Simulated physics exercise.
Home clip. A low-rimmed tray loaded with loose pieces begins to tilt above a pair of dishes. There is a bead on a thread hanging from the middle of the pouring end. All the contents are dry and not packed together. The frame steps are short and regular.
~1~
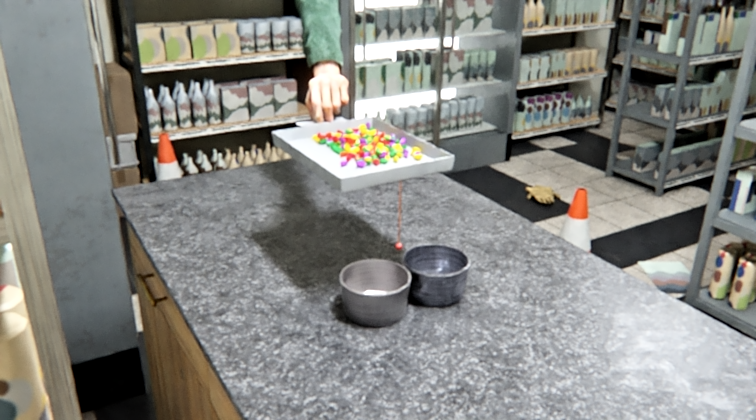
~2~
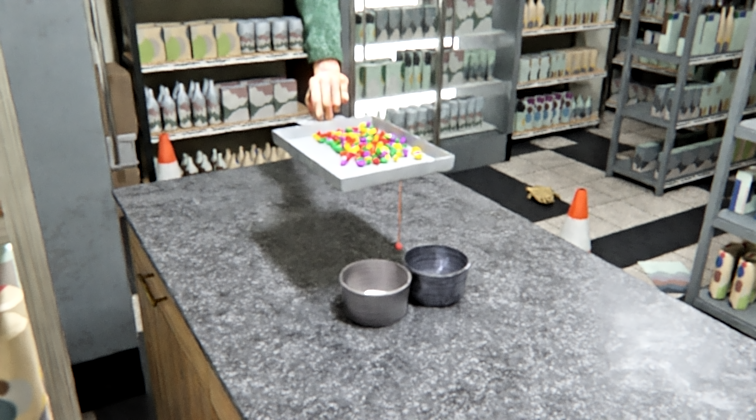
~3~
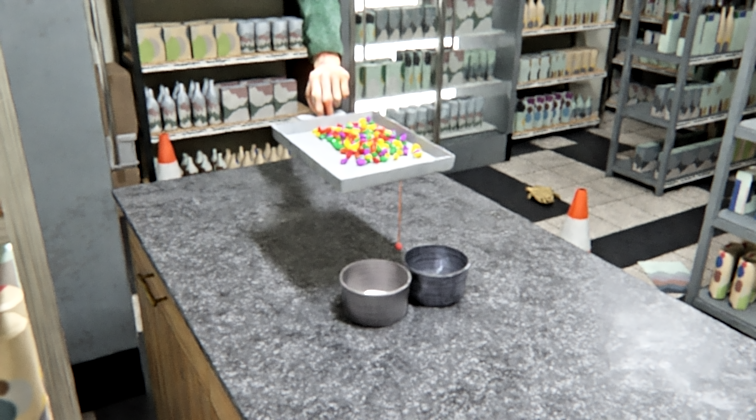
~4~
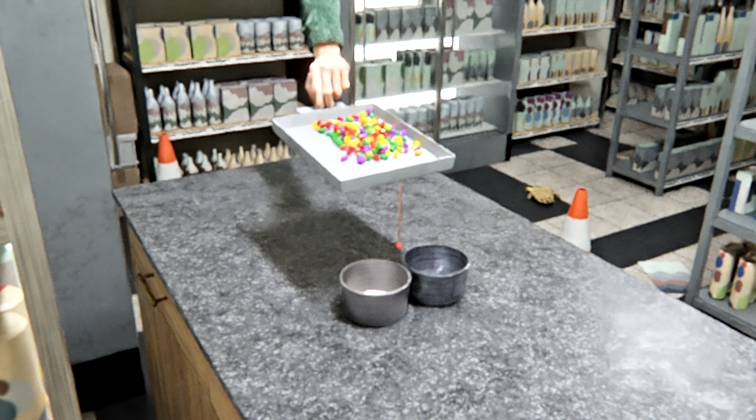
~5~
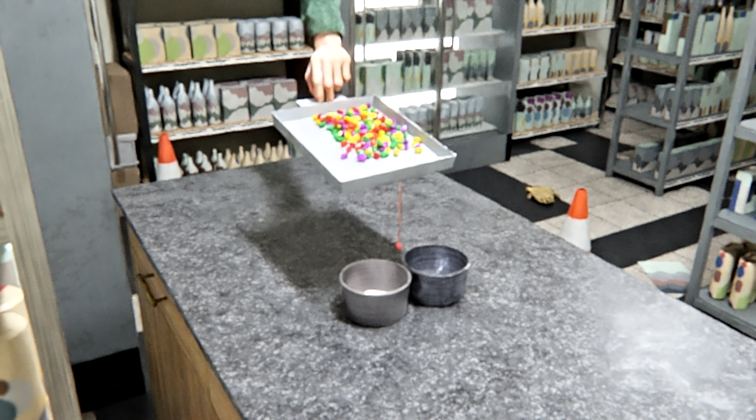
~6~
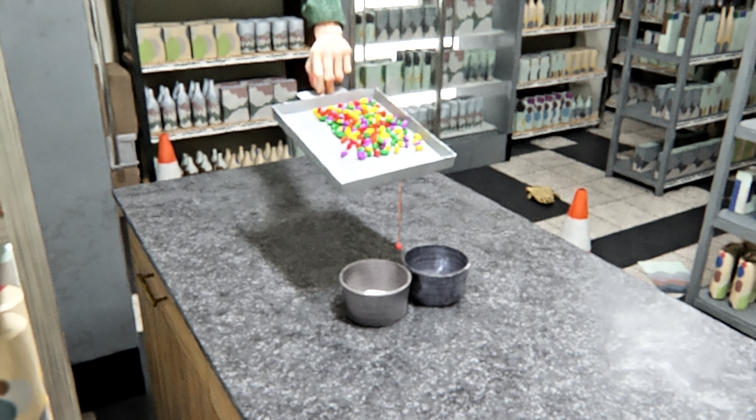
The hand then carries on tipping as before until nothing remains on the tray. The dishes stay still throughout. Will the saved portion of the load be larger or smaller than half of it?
It is larger than half.
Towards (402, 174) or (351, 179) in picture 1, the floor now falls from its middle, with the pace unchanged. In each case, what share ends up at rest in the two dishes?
The share is 70 per cent in the first and 60 per cent in the second.
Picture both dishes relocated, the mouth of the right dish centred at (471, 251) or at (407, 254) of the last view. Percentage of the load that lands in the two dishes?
Roughly 50 per cent, then roughly 30 per cent.
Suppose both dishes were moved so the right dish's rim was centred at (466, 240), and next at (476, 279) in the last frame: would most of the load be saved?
At place one not up to half; at place two not up to half.
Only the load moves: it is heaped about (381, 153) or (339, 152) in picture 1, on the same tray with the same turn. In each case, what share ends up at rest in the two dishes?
It would be 80 in a hundred, and then 90 in a hundred.
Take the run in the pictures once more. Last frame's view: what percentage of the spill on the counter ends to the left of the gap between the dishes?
It comes out at roughly 20 percent.
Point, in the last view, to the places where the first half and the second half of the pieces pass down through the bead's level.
First near (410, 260), later near (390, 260).
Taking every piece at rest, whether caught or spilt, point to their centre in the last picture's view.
Somewhere around (388, 304) in the final view.
Soon, tray tipped steeply; all on the tray.
A while on, tray tipped right over; nearly all on the tray; a small part in the left dish; a stray few in the right dish; a stray few outside both; a stray few in the air.
Towards the end, tray tipped past a quarter turn; about two thirds in the left dish; about a quarter in the right dish; about a quarter outside both.
Finally, tray tipped past a quarter turn; about two thirds in the left dish; about a quarter in the right dish; about a quarter outside both.
